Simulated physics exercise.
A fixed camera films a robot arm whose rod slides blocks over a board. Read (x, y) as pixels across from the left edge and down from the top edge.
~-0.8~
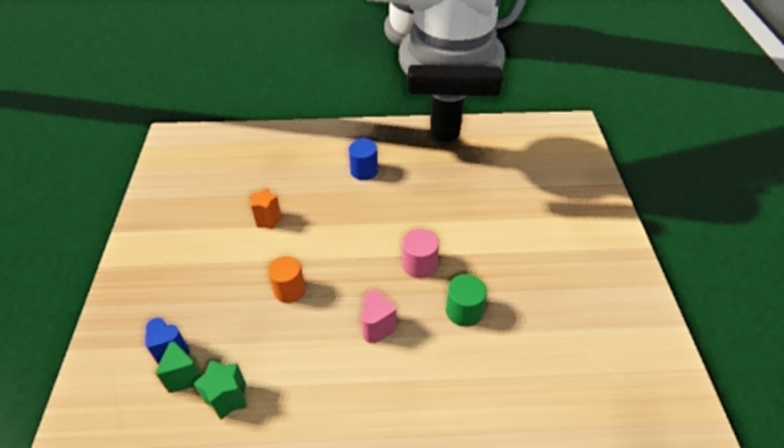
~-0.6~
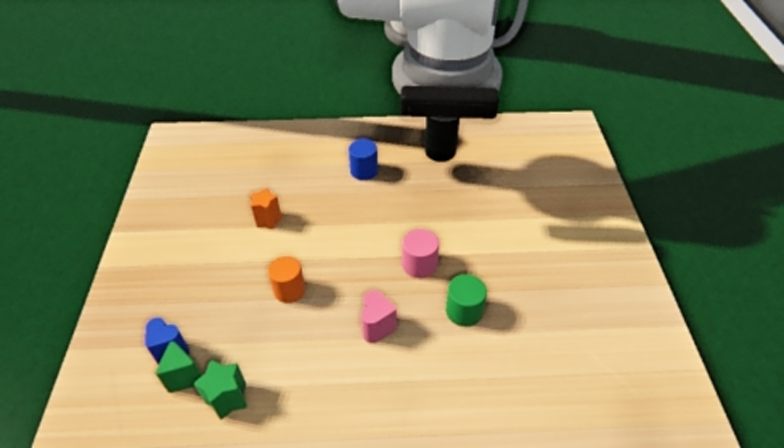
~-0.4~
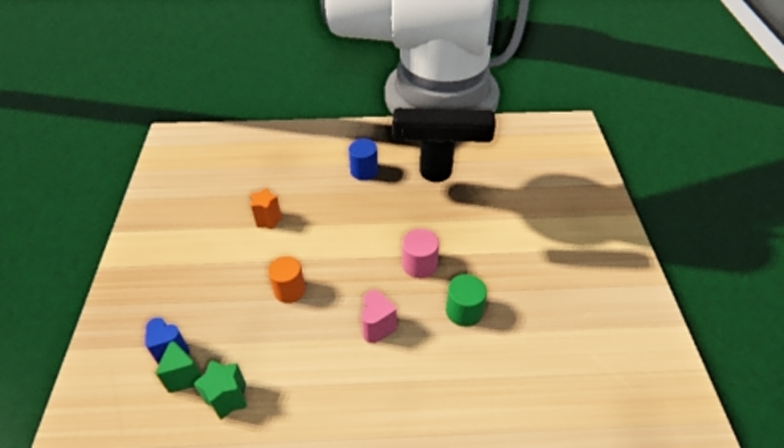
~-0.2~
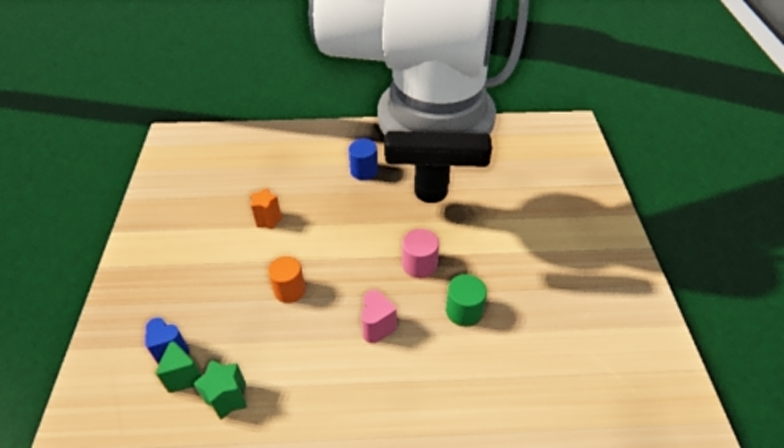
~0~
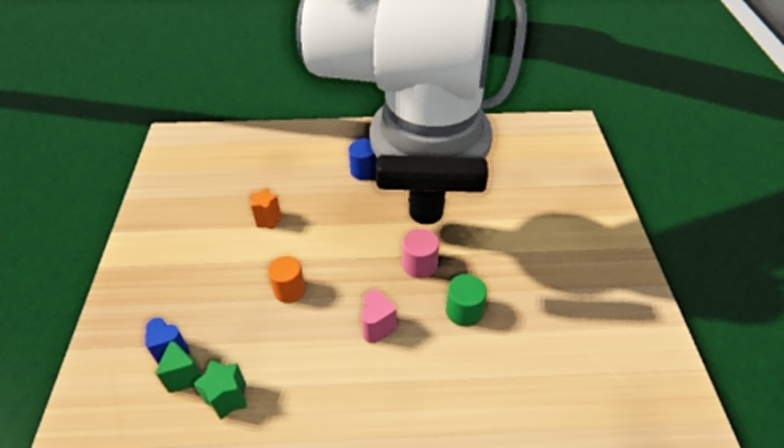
Robot arm with a black rod moving forward over a wooden table toward a pink round block, the scattered coloured blocks staying still.
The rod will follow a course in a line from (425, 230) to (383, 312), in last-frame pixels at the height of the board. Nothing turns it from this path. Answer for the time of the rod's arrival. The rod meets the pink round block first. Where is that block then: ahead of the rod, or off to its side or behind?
Answer: Slipped away.
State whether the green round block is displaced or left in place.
When the path is over, the green round block is still on its spot.
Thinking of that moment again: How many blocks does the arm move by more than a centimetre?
Going by the path, two of them shift by more than about 1 cm.
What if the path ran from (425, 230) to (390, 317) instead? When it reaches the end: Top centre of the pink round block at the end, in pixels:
It is going to be at (416, 324).
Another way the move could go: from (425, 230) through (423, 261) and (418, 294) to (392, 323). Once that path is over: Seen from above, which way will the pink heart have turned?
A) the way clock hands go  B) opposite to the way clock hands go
Letter A.
On the path given first. One third of the way, rod (414, 239); pink round block (417, 263).
Two thirds of the way, rod (399, 267); pink round block (415, 291).
At the end, rod (383, 296); pink heart (371, 320); pink round block (415, 312); green round block in place.
